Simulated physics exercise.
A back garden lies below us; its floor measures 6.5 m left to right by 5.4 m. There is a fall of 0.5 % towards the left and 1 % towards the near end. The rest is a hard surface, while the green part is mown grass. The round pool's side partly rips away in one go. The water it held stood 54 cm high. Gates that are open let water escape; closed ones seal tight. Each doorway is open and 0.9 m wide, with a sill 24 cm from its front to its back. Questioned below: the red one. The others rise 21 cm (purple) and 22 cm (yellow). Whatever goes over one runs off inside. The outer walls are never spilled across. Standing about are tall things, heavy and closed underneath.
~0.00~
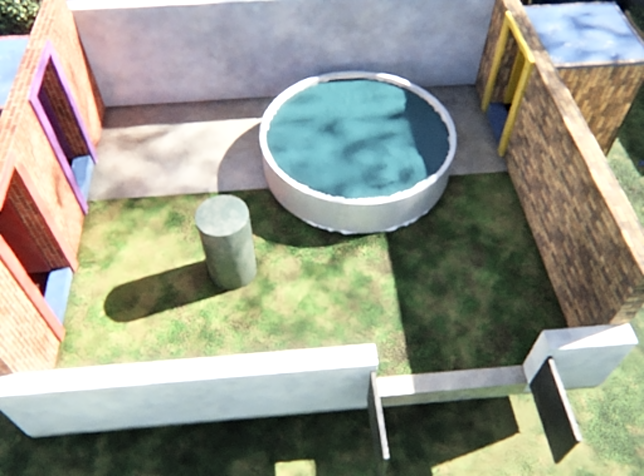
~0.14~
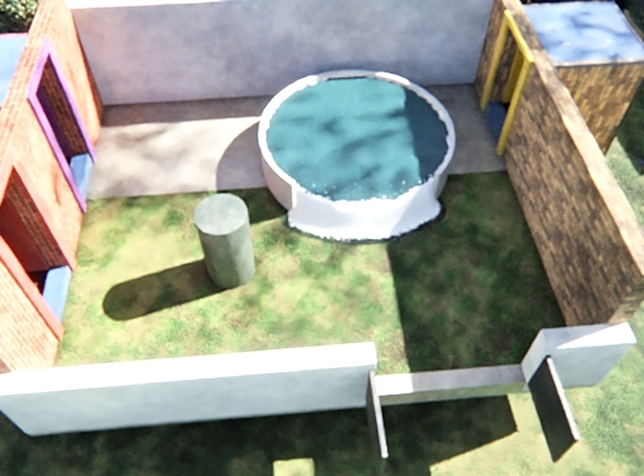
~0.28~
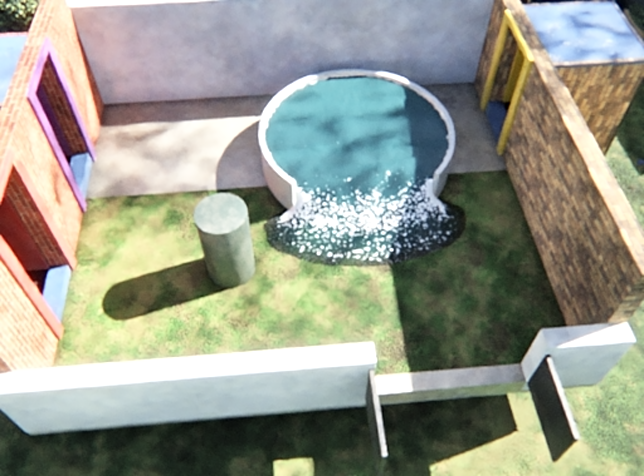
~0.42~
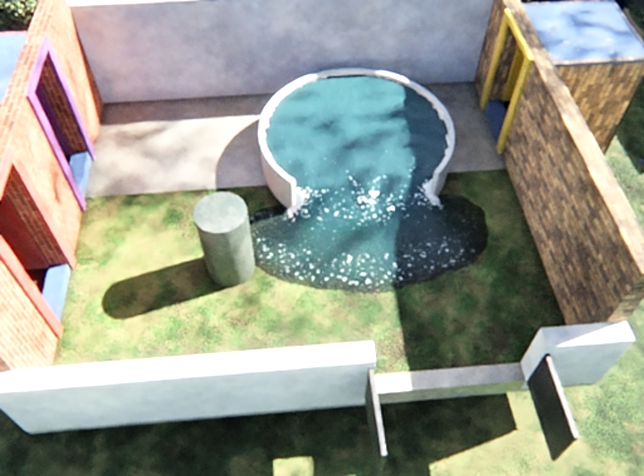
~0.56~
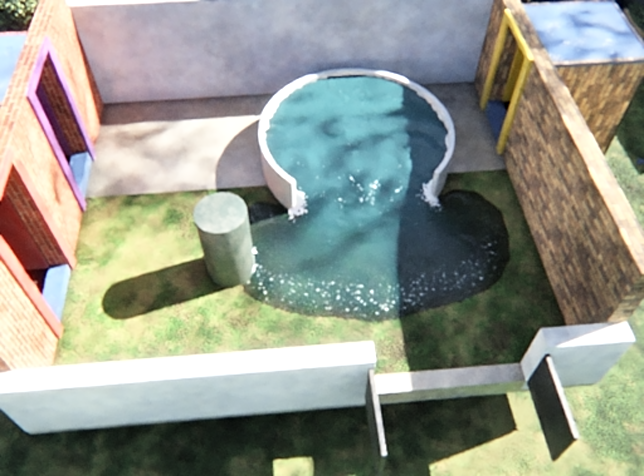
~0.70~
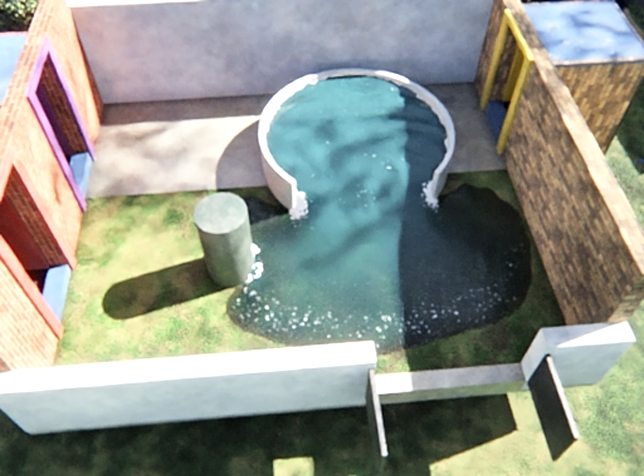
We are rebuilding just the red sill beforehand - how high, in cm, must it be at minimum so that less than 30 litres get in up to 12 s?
It needs to be about 8 cm high.
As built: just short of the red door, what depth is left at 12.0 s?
It stands about 7.5 centimetres deep.
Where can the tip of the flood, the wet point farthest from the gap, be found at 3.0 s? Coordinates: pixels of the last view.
Near pixel (46, 403).
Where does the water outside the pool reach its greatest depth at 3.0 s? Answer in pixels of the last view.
Around (334, 378).
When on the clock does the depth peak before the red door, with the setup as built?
I'd say near 4.5 seconds.
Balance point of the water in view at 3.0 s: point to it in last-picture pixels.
Around (352, 237).
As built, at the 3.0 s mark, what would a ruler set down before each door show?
Reading in centimetres: Purple = 0, yellow = 0, red = 0.
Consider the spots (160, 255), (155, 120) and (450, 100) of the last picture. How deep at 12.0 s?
Taking the spots in order: About 6, 6 and 4 centimetres.
After 1.4 s water covers 40 % of the floor, deepest (25 cm) near (356, 234); it has not reached the red door.
After 3.0 s water covers 55 % of the floor, deepest (24 cm) near (334, 378); it has not reached the red door.
After 12.0 s water covers 100 % of the floor, deepest (10 cm) near (46, 403); 8 cm at the red door, 0 litres in over its 14 cm sill.
At the red door as built, the water arrived by 3.5 s and peaked near 13 cm at 4.4 s.
Run again over the same 12 s with other heights there, 60 litres in over 6.5 cm, 11 litres over 10 cm. The limit of 30 litres is kept from about 8 cm up.
